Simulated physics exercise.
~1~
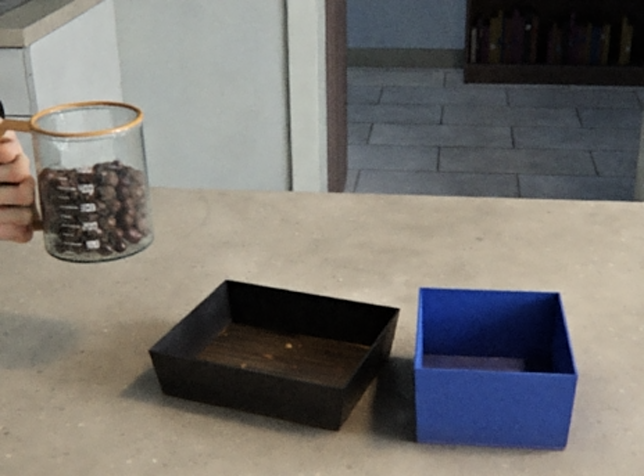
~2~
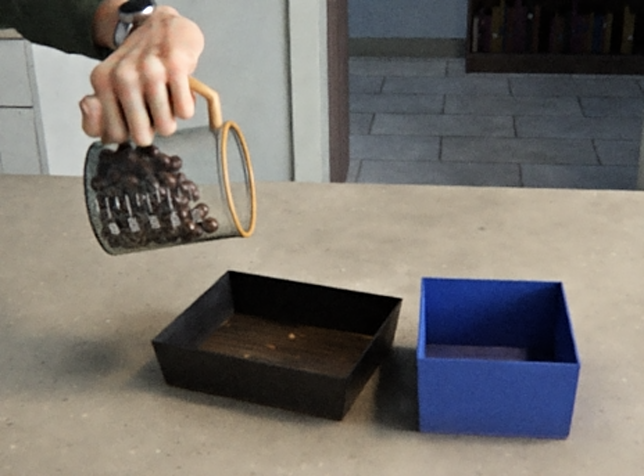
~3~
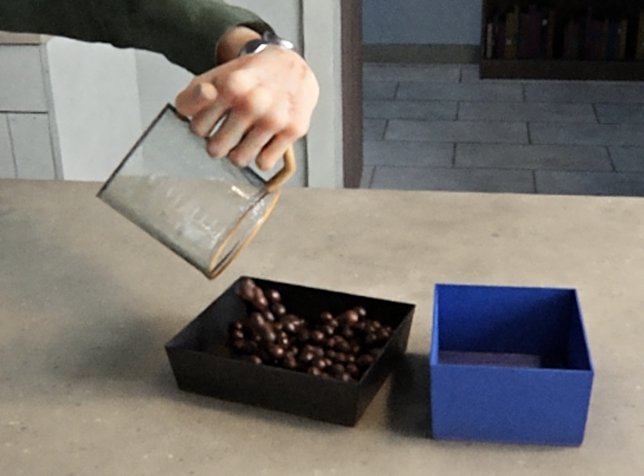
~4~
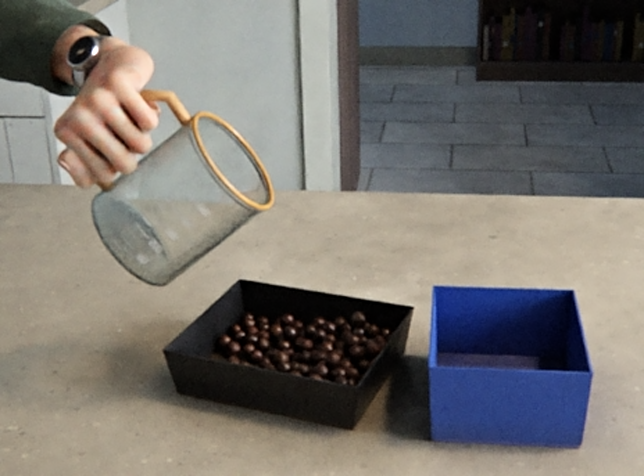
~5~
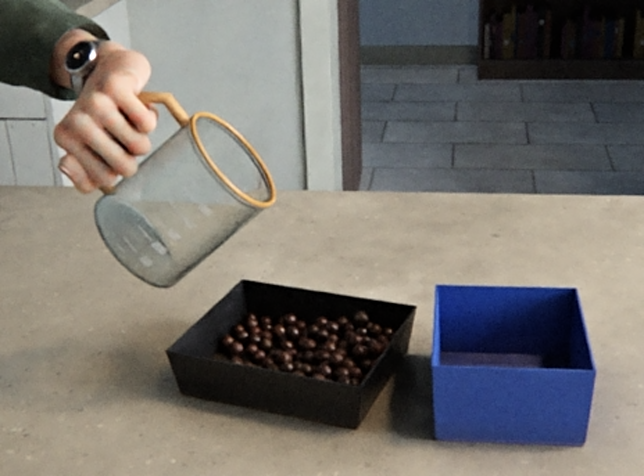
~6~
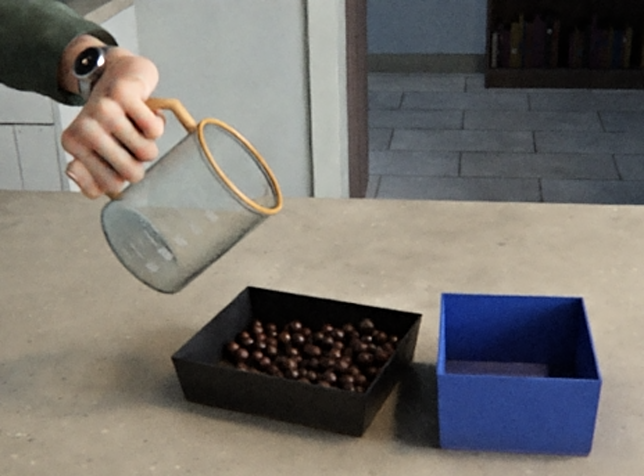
At first, a hand holds a clear glass jug with an orange rim and handle, partly filled with round chocolate balls, at the left above a counter where a black tin and a blue tin stand side by side. The hand moves the jug to the right and tips it onto its side, the balls still inside. It then turns the jug further until its mouth points down, and the balls land in the black tin. Next, the hand tilts the emptied jug back until its mouth faces up and to the right. Finally, it holds the jug there, leaning, with the balls resting in the black tin and the blue tin empty.
